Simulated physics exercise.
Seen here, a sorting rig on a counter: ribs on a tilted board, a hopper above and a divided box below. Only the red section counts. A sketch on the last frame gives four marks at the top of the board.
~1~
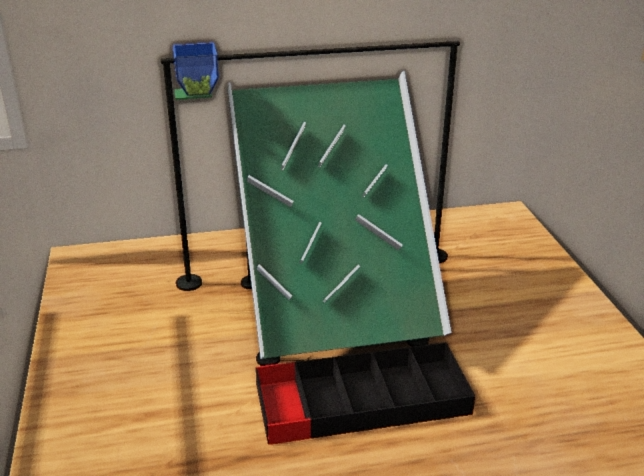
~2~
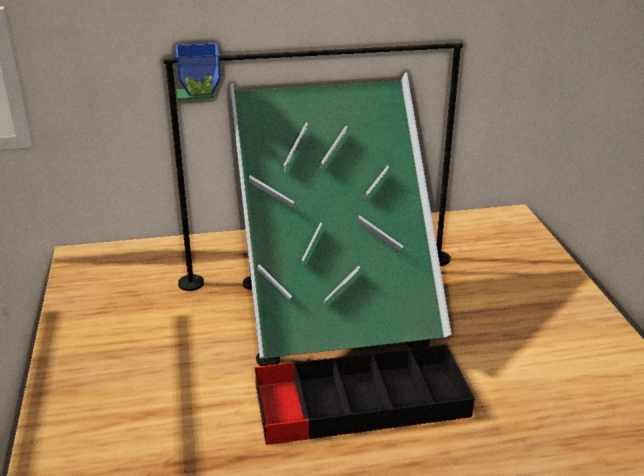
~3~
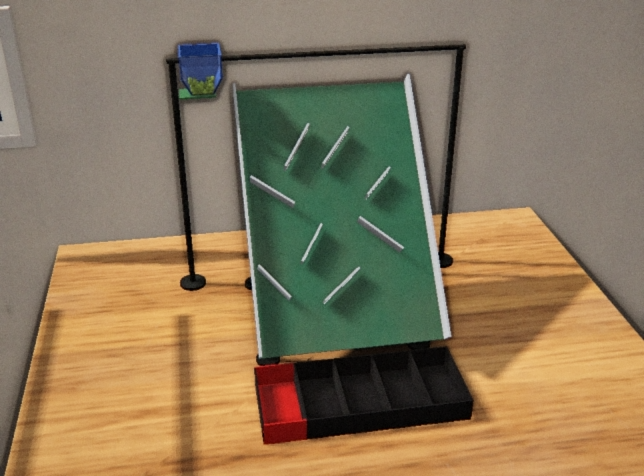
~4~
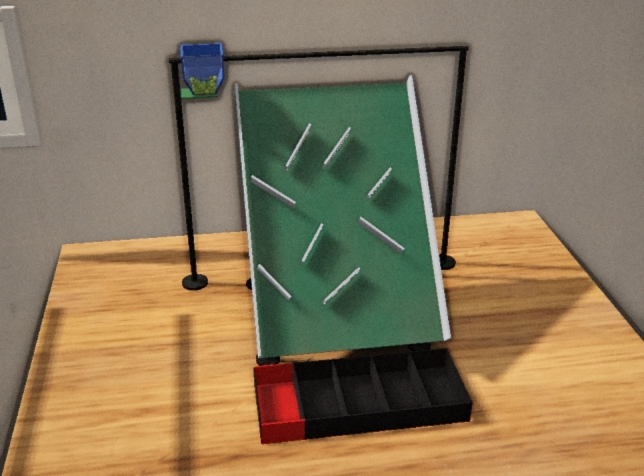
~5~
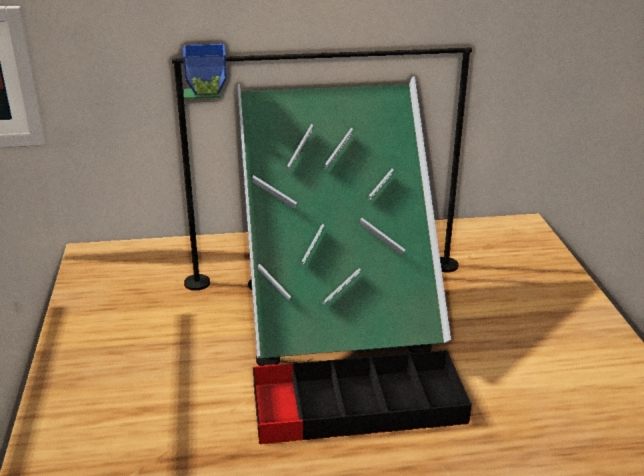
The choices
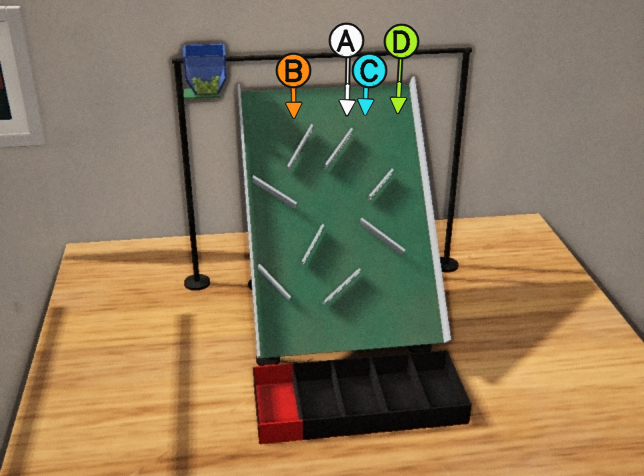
A tilted green board with pale ribs stands on a wooden counter, barely shifting in view.
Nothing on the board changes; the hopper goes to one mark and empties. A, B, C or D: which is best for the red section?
Mark C does it best.
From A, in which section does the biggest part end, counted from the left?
The second from the left.
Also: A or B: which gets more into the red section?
The answer is A.
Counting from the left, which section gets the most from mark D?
The fifth from the left.
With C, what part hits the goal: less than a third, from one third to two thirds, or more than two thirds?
From one third to two thirds.
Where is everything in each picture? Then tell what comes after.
Hopper near (197, 84), dried peas, door shut, in the first frame.
Ribs (284, 166) to (307, 123), (322, 163) to (347, 126), (250, 176) to (294, 203), in the second frame.
Ribs (368, 194) to (390, 167), (303, 261) to (322, 223), (360, 217) to (403, 248), in the third frame.
Ribs (259, 265) to (290, 297), (325, 301) to (360, 268), in the fourth frame.
Red section near (281, 431), number 1 of 5 from the left, in the fifth frame.
On the marked copy, mark A meets the board at (347, 109); mark B meets the board at (293, 112); mark C meets the board at (365, 109); mark D meets the board at (397, 107).
For mark A, close to a quarter in the red section, close to two thirds in other sections, a small share outside the box.
For mark B, a small share in the red section, the bulk in other sections, only a few outside the box.
For mark C, close to half in the red section, close to a quarter in other sections, close to a quarter outside the box.
For mark D, a small share in the red section, close to half in other sections, close to a third outside the box.
